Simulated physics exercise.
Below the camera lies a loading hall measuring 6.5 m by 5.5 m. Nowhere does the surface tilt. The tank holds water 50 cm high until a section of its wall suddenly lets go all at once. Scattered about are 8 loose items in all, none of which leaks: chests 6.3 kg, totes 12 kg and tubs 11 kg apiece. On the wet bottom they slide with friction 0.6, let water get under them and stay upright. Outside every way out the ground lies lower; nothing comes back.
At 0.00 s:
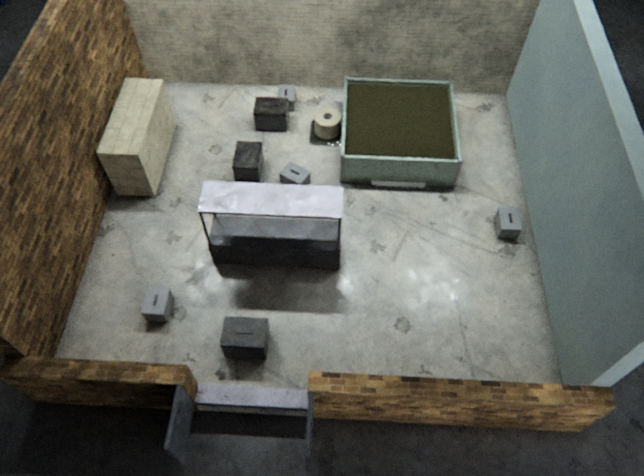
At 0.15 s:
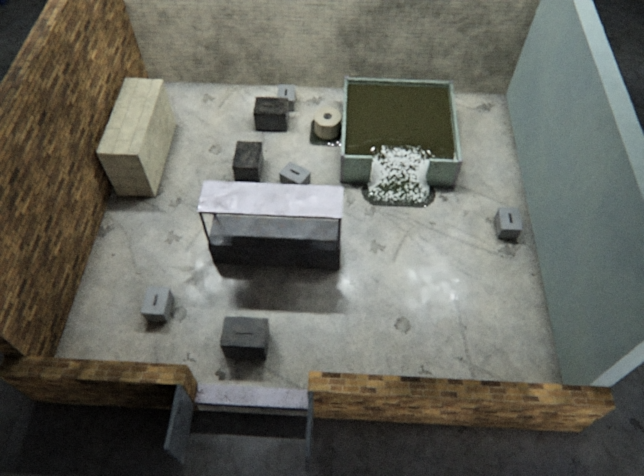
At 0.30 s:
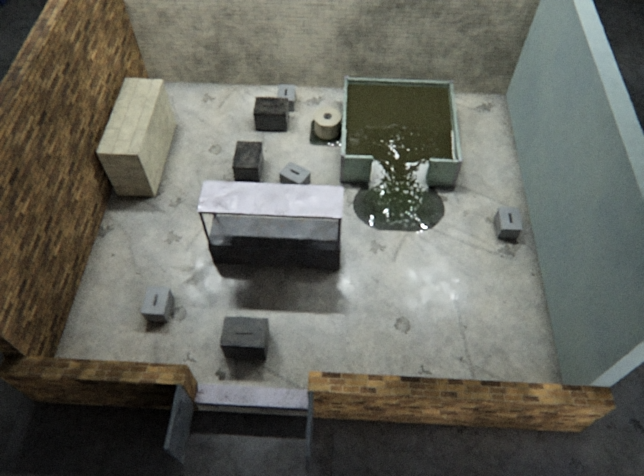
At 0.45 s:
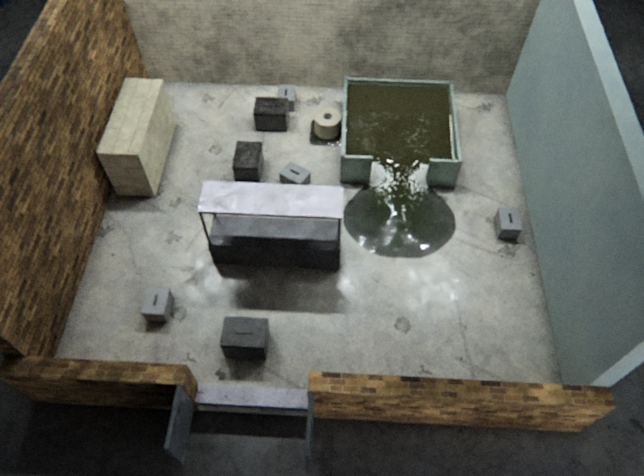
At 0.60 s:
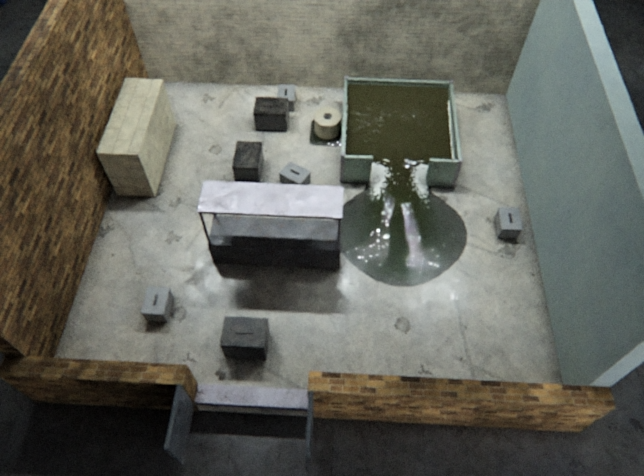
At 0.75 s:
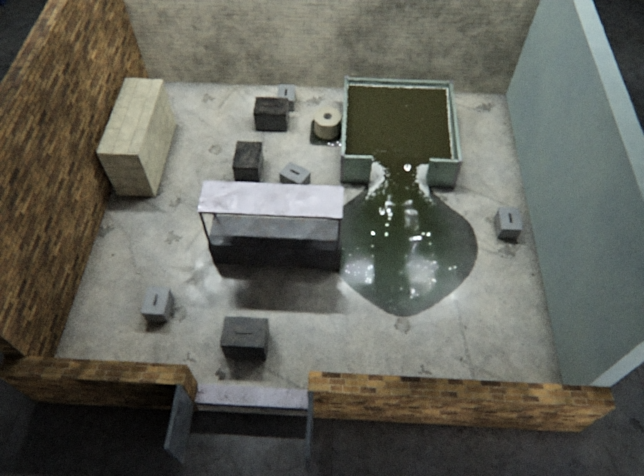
A pale concrete floor walled by brown brick, grey block and a blue-grey panel is seen from high above by a still camera. A green-walled tank of murky water stands at the upper right, with a beige cabinet at left, a white-topped counter near the middle and small grey and black boxes scattered around. Water bursts foaming through the tank's front, then spreads forward in a widening dark green pool beside the counter, while the boxes stay put.
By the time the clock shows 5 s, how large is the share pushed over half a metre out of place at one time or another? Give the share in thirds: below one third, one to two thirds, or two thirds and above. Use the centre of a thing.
Below one third.
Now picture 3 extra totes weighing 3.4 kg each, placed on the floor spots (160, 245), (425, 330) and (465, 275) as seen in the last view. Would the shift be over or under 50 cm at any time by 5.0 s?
Order as asked - stays inside, goes beyond, goes beyond.
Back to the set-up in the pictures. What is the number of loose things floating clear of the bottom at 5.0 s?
By my count, 0.
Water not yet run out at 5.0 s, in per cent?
Somewhere near 94 percent, give or take.
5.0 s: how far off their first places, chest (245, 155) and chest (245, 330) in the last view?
0 cm, 50 cm.
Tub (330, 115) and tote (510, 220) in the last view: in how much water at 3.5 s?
About 3 and 1 cm.
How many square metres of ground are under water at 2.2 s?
About 15 m2.
After 1.1 s 0 of 8 are over 50 cm from their spots; 0 afloat.
After 2.2 s 0 of 8 are over 50 cm from their spots; 0 afloat.
After 3.5 s 0 of 8 are over 50 cm from their spots; 0 afloat.
After 5.0 s 1 of 8 are over 50 cm from their spots, and 1 have been at some point; 0 afloat.
